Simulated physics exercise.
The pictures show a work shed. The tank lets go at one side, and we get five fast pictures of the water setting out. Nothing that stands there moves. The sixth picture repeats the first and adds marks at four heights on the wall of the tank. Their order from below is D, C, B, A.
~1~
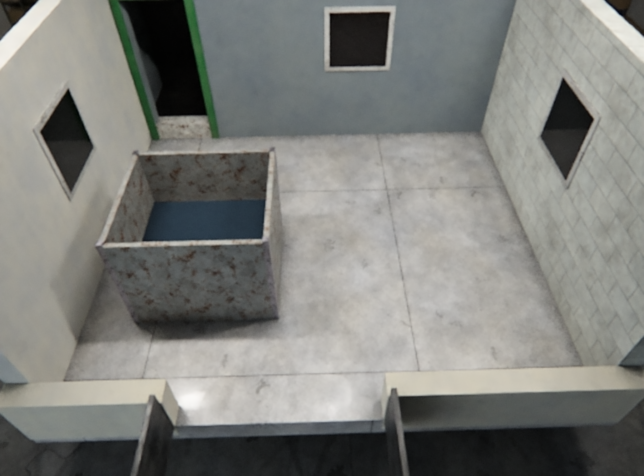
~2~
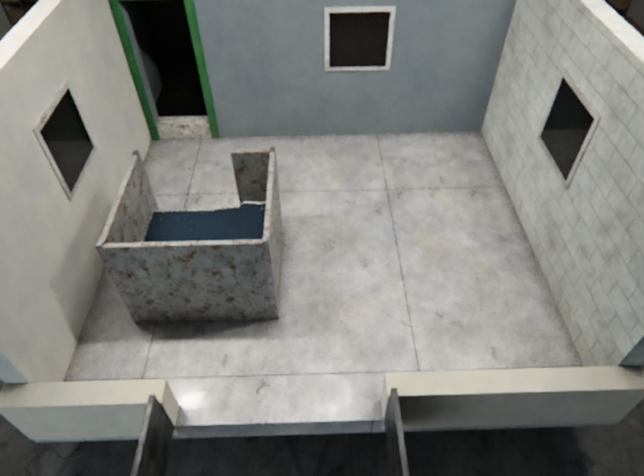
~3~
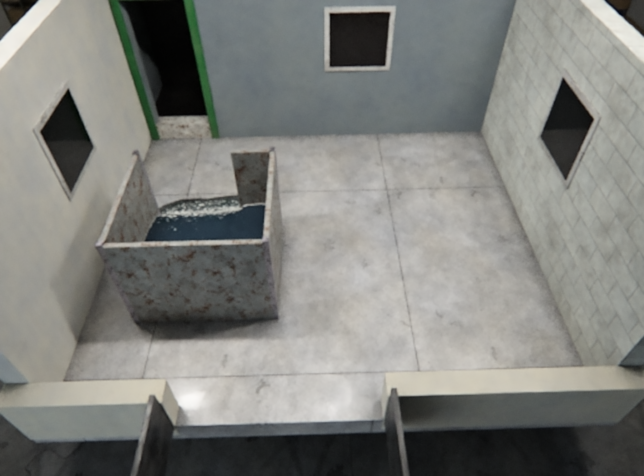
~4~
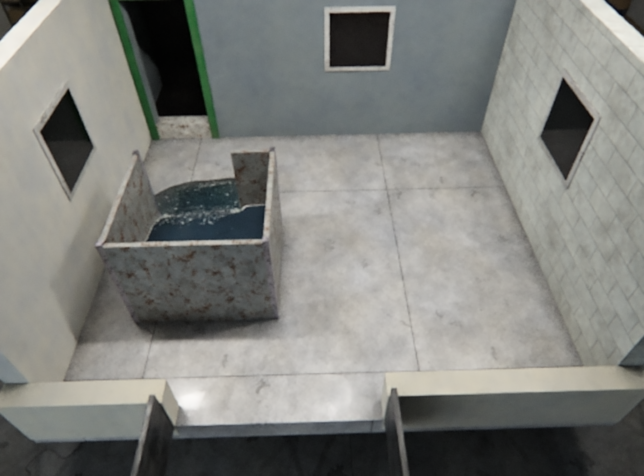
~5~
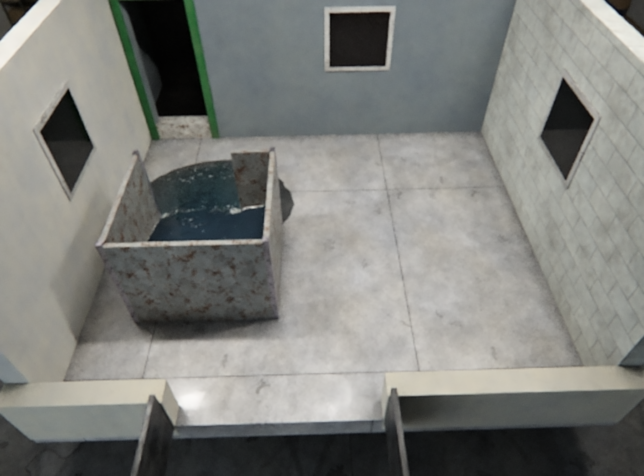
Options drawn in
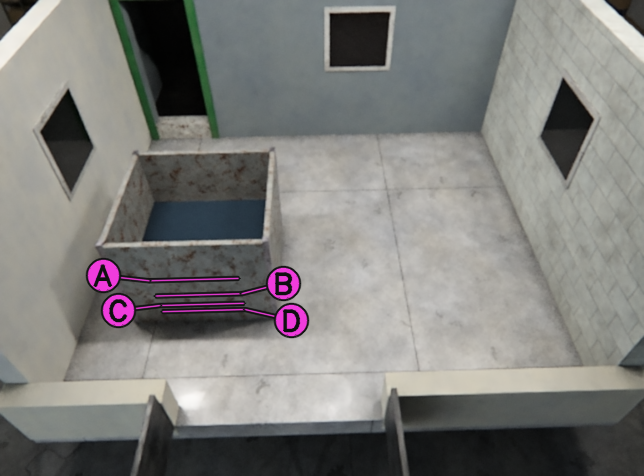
Water sat still in a speckled stone tank inside a roofless shed until most of the tank's back wall vanished, then it poured out the back and spread across the pale floor behind.
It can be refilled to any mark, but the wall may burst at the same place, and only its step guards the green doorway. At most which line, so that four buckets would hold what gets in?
I would pick level B.
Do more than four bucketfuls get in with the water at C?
No, that is safe.
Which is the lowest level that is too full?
Here it is level A.
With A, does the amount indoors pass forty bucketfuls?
No.
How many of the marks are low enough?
Three of the four.
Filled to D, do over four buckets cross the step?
No.
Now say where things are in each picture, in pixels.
The first frame shows water in the tank at rest, its middle at (207, 240); foot of the green doorway at (186, 138); open gate at (276, 373).
In the second frame, water covers 1 % of the ground, its front hidden from here.
In the third frame, water covers 4 % of the ground, its front hidden from here.
In the fourth frame, water covers 7 % of the ground, its front hidden from here.
In the fifth frame, water covers 12 % of the ground, its front hidden from here.
In magenta, A at (193, 279); B at (198, 294); C at (201, 304); D at (203, 310); from the bottom up D, C, B, A.
If A is chosen, about 11 bucketfuls get in.
If B is chosen, a bucket or two gets in.
If C is chosen, nothing gets over.
If D is chosen, nothing gets over.
